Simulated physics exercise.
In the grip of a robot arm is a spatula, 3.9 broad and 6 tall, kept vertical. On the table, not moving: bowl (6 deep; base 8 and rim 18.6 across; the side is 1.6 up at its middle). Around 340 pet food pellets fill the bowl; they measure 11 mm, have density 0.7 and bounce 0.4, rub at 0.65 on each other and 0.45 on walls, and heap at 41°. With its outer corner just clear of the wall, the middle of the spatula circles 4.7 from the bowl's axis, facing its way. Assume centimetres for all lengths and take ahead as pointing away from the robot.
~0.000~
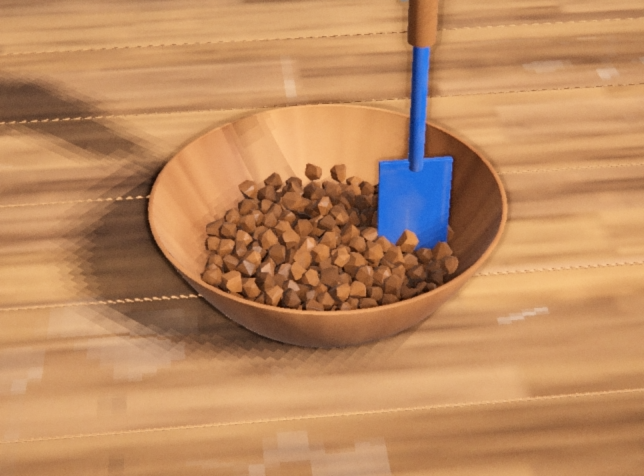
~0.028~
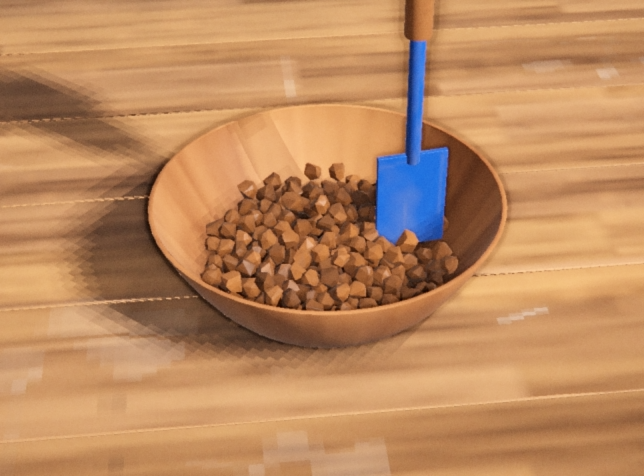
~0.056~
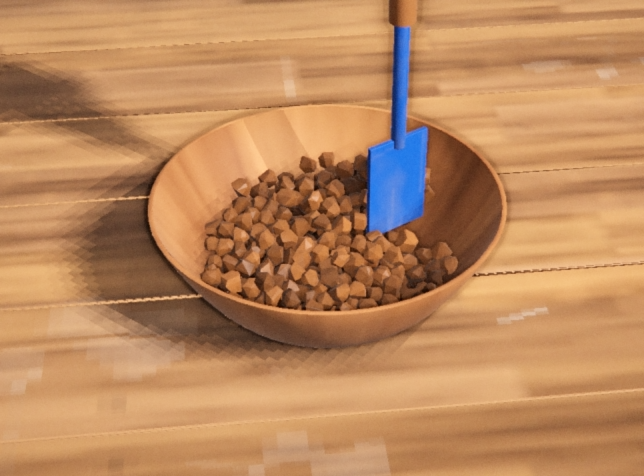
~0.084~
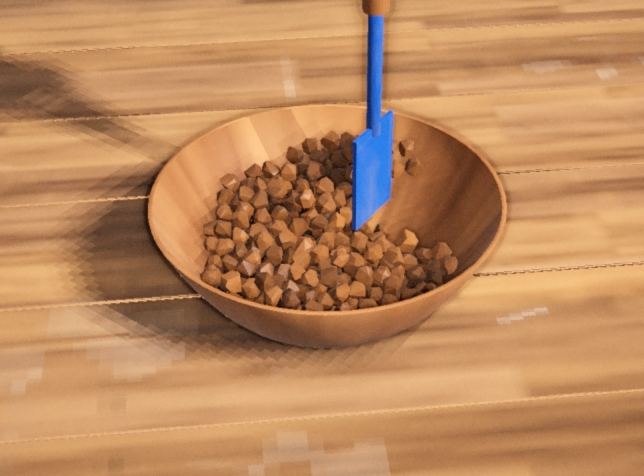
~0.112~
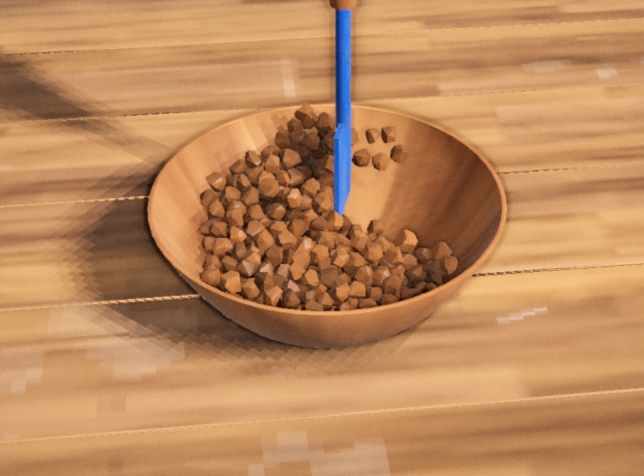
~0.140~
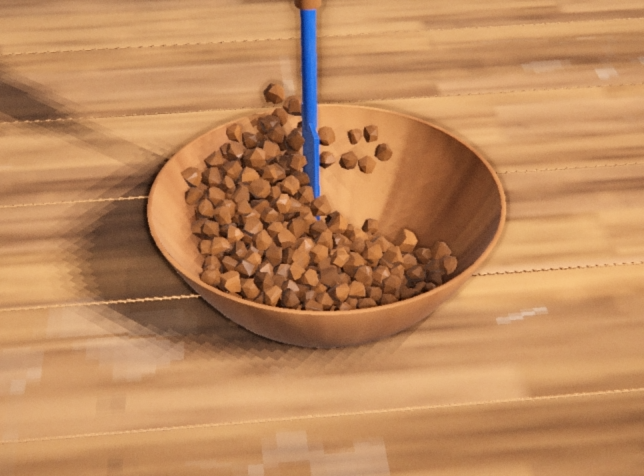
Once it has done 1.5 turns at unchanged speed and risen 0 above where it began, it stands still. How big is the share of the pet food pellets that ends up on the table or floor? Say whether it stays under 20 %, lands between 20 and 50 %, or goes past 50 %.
It lands between 20 and 50 %.
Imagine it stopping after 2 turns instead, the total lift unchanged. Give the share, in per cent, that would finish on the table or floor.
Close to 40 in a hundred.
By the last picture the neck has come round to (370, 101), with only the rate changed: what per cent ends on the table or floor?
About 10 per cent.
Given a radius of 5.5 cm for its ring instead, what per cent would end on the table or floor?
Then about 25 %.
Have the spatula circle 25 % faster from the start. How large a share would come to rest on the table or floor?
I'd say close to 40 %.
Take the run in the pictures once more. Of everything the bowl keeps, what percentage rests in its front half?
Around 65 per cent of what the bowl keeps.
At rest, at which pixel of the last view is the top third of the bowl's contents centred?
Looks like roughly (262, 292) to me.
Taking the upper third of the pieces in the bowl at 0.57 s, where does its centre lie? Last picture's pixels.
Roughly pixel (316, 147).
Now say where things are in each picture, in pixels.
The spatula neck at (417, 136), 0° round; upper third of the load around (323, 241), from x 210 to 450, top at y 170; 341 in the bowl, in the first picture.
The spatula neck at (414, 130), 8° round; upper third of the load around (325, 239), from x 210 to 450, top at y 170, in the second picture.
The spatula neck at (399, 115), 28° round; upper third of the load around (325, 224), from x 210 to 450, top at y 160, in the third picture.
The spatula neck at (374, 103), 51° round; upper third of the load around (315, 208), from x 210 to 450, top at y 140, in the fourth picture.
The spatula neck at (343, 96), 73° round; upper third of the load around (298, 197), from x 210 to 450, top at y 115, in the fifth picture.
The spatula neck at (310, 96), 95° round; upper third of the load around (275, 195), from x 190 to 450, top at y 95; 341 in the bowl, in the sixth picture.
After 0.36 s, 267° round, highest piece 9 above the table; 299 in the bowl, 18 on the table or floor, 24 in flight or on the tool.
After 0.57 s, 78° round, highest piece 8 above the table; 258 in the bowl, 68 on the table or floor, 15 in flight or on the tool.
After 0.88 s, 180° round, highest piece 6 above the table; 231 in the bowl, 110 on the table or floor.
After 1.58 s, 180° round, highest piece 6 above the table; 231 in the bowl, 110 on the table or floor.
In the end, 231 in the bowl, 110 on the table or floor. That is 32 % on the table or floor.
